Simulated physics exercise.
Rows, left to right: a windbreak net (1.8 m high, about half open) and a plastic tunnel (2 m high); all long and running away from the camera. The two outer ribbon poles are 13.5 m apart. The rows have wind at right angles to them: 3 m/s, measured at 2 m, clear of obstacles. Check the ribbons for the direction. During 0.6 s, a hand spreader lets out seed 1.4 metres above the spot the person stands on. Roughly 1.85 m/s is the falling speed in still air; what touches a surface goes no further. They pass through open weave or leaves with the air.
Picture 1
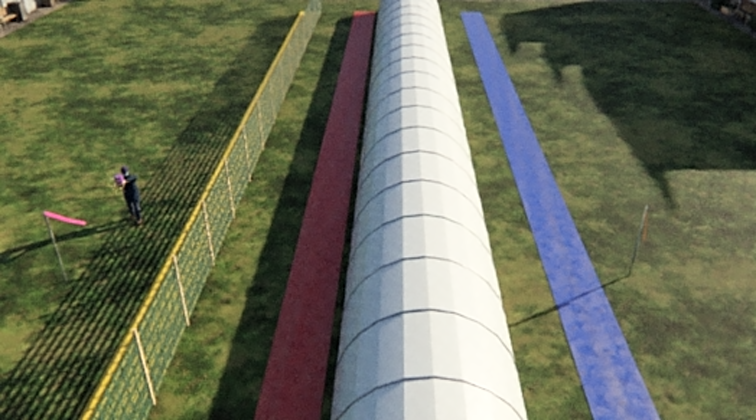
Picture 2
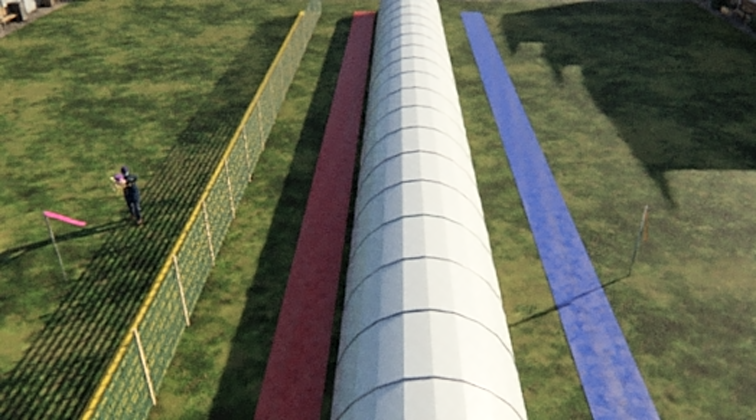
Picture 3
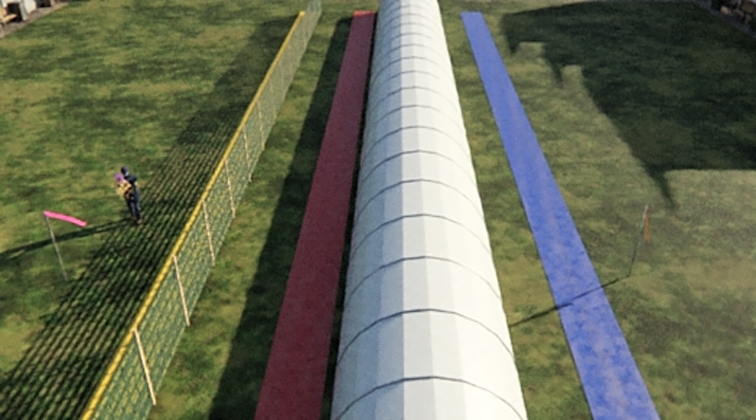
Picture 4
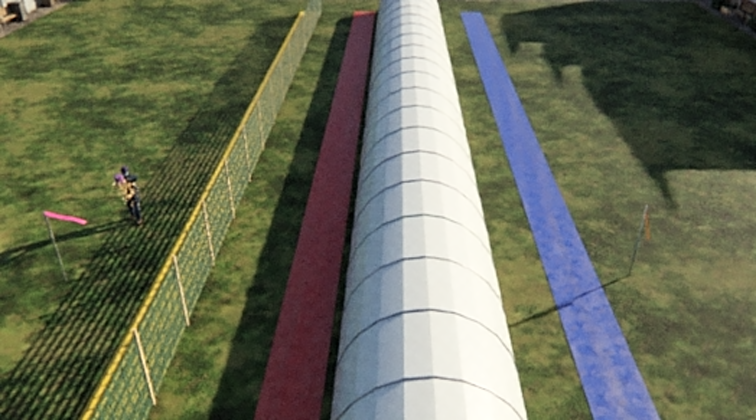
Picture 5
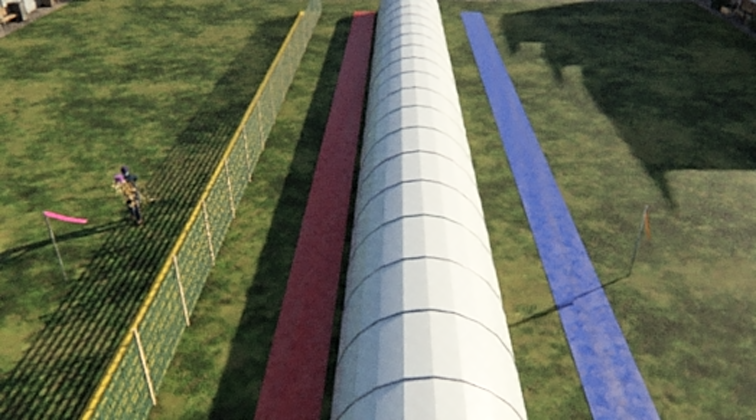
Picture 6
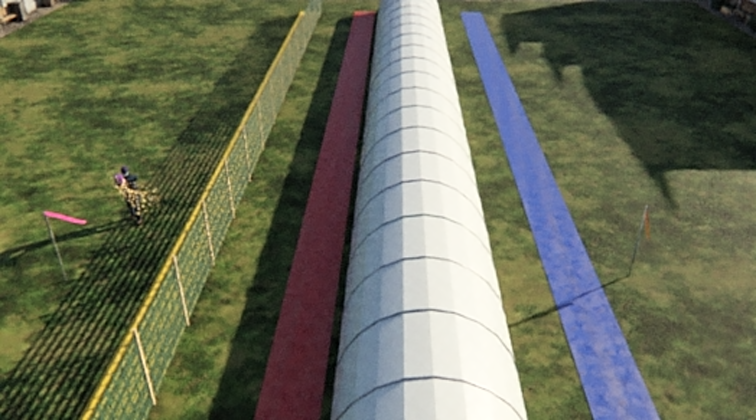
A small figure in dark clothing stands on patchy green grass at the left, beside a long yellow-topped mesh fence, seen from high above. Right of the fence run a dark red strip, a pale ribbed tunnel and a blue strip, with thin ribbon poles on either side. The person releases a pale yellowish scatter that spreads rightward, the pink left ribbon streams, and the camera stays still.
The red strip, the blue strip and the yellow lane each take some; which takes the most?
The yellow one takes the most.
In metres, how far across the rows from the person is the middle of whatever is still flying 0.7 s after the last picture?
Around 1.0 metres.
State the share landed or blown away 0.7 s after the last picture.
Roughly 40 in a hundred.
Then, 0.7 s after the last picture, 10 % lies on the yellow lane, 0 % on the blue strip and 0 % on the red strip; 42 % has touched down or left; the middle of what still flies is 0.4 m above the low ground, near (169, 219).
Then, 1.5 s after the last picture, 42 % lies on the yellow lane, 0 % on the blue strip and 0 % on the red strip; 95 % has touched down or left.
Then, 3.0 s after the last picture, 44 % lies on the yellow lane, 0 % on the blue strip and 0 % on the red strip; 100 % has touched down or left.
Then, 7.5 s after the last picture, 44 % lies on the yellow lane, 0 % on the blue strip and 0 % on the red strip; 100 % has touched down or left.
Then, 44.5 s after the last picture, 44 % lies on the yellow lane, 0 % on the blue strip and 0 % on the red strip; 100 % has touched down or left.
